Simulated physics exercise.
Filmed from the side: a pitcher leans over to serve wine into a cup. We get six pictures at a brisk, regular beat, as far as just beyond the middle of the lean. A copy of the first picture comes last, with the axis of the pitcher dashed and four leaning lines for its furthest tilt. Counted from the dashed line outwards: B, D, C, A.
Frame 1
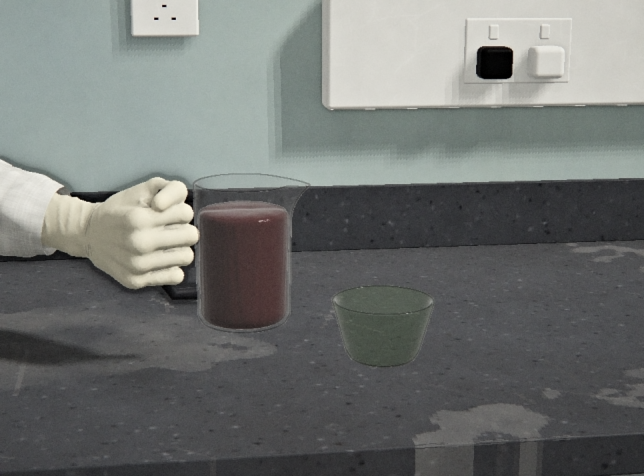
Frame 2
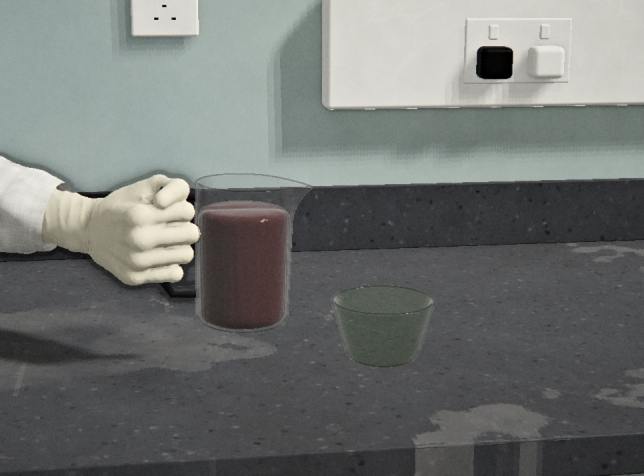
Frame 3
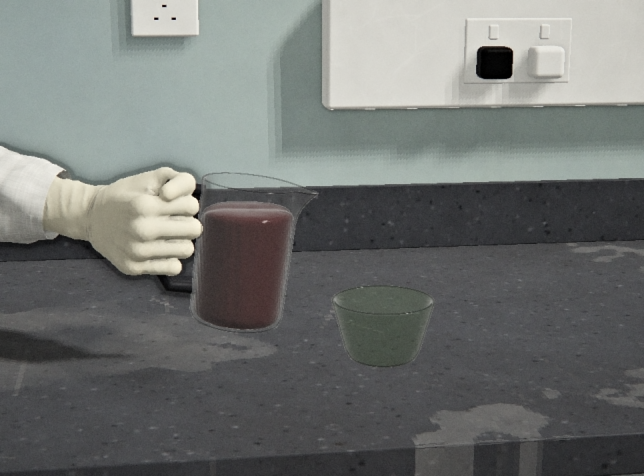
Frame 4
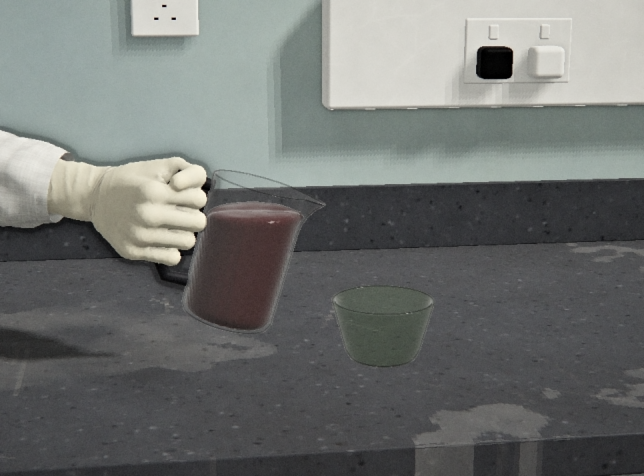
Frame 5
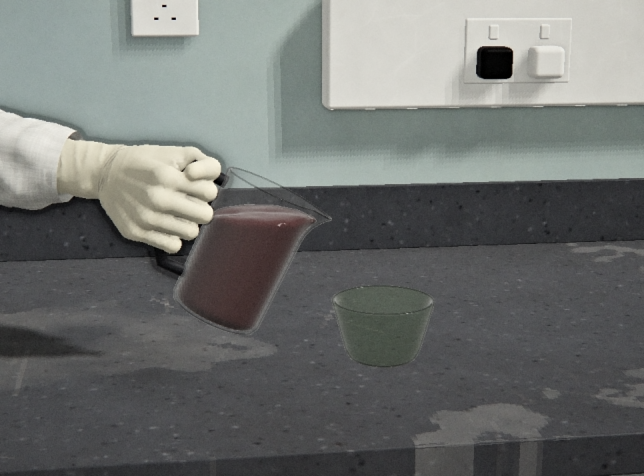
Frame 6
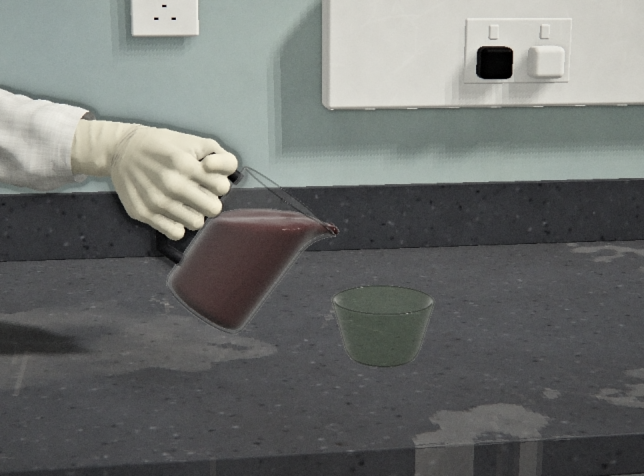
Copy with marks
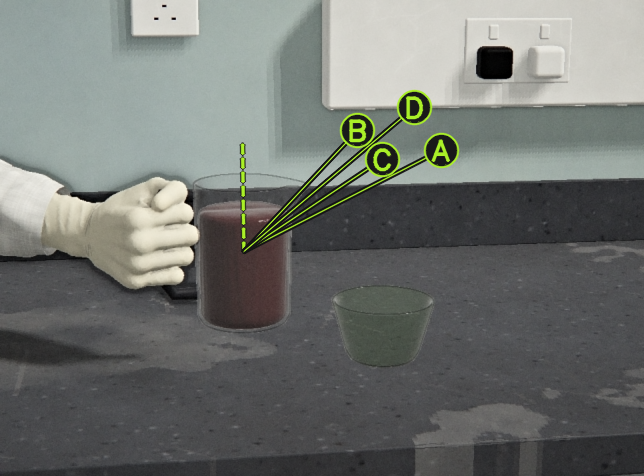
A gloved hand held a clear pitcher of dark red liquid upright on a grey counter, then gradually tilted it to the right, its spout leaning toward a small green cup.
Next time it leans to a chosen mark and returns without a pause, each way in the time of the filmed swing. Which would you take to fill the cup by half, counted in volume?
Choose C.
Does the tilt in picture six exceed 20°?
Yes, it does.
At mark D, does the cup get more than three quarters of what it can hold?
No, less.
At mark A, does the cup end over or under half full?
Over half.
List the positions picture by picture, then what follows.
Upright, lip at (308, 184); rim of the cup round (383, 299); nothing has left yet.
Upright, lip at (310, 186); nothing has left yet.
Tipped about 7°, lip at (316, 193); nothing has left yet.
Tipped about 15°, lip at (323, 203); nothing has left yet.
Tipped about 26°, lip at (330, 217); nothing has left yet.
Tipped about 36°, lip at (334, 234); nothing has left yet.
On the marked copy, A at (425, 158); B at (346, 142); C at (367, 168); D at (401, 118).
For mark A, the cup ends with about 72 % of what it can hold.
For mark B, the cup ends with about 23 % of what it can hold.
For mark C, the cup ends with about 51 % of what it can hold.
For mark D, the cup ends with about 36 % of what it can hold.
